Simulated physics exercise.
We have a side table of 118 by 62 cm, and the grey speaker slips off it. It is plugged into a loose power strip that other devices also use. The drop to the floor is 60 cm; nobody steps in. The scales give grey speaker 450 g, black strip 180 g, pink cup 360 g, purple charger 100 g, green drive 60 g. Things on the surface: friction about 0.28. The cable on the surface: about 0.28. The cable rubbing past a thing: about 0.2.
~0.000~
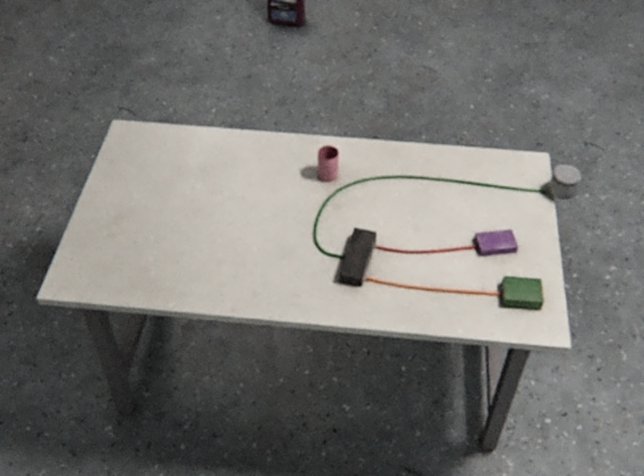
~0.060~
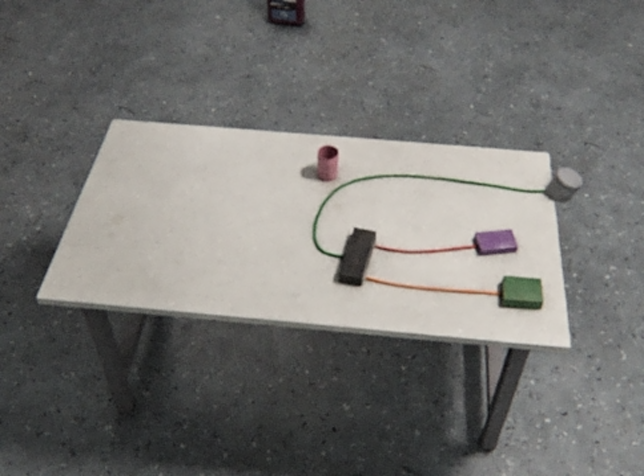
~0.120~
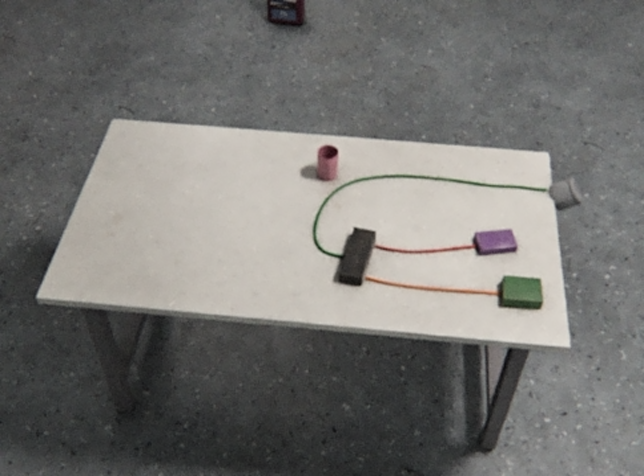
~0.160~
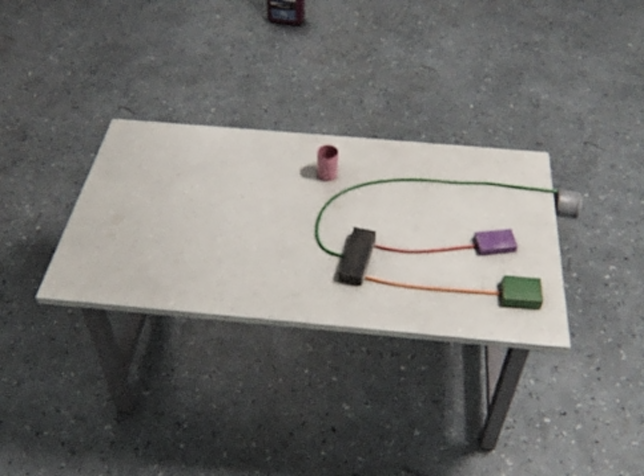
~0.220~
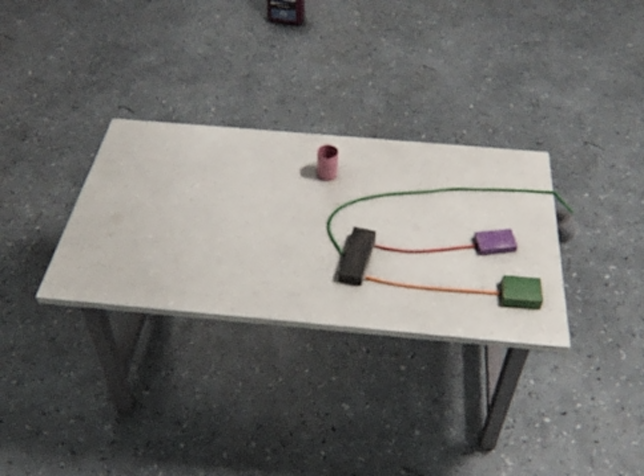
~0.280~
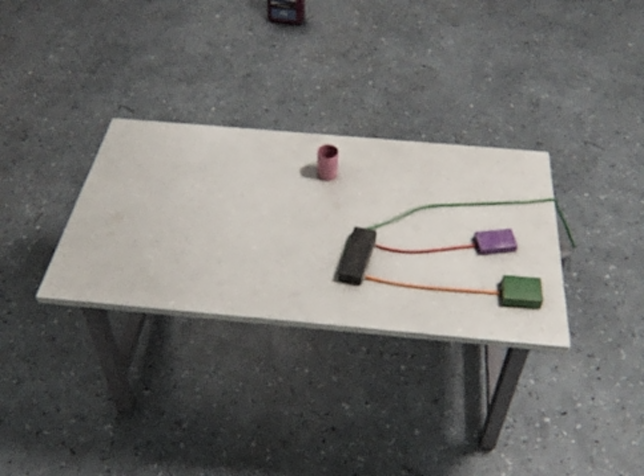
A white side table stands on a speckled grey floor, seen from above at an angle by a still camera. On it are a pink cup near the back, a black strip right of centre, and purple and green boxes joined to it by red and orange cables. At the right edge, a grey cylinder tips over the side and drops from view, pulling the green cable's loop straighter across the tabletop.
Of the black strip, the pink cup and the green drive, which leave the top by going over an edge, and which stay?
Black strip: Leaves the top. Pink cup: Stays on top. Green drive: Leaves the top.
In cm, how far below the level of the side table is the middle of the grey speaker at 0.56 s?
55 cm or so.
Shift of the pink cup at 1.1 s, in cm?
About 0 cm.
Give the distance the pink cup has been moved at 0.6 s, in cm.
It has shifted some 0 centimetres from where it began.
At 0.6 s, the strip's end of the green cable at (498, 244); black strip 32 cm off its start, green drive 7 cm off its start, purple charger 12 cm off its start.
At 0.8 s, the strip's end of the green cable at (569, 220); black strip 52 cm off its start, green drive 6 cm off its start, purple charger over the edge.
At 1.1 s, the strip has left the top; black strip over the edge, green drive over the edge, purple charger over the edge.
At 1.4 s, the strip has left the top; black strip over the edge, green drive over the edge, purple charger over the edge.
At 2.6 s, the strip has left the top; black strip over the edge, green drive over the edge, pink cup 0 cm off its start at (328, 151), purple charger over the edge.
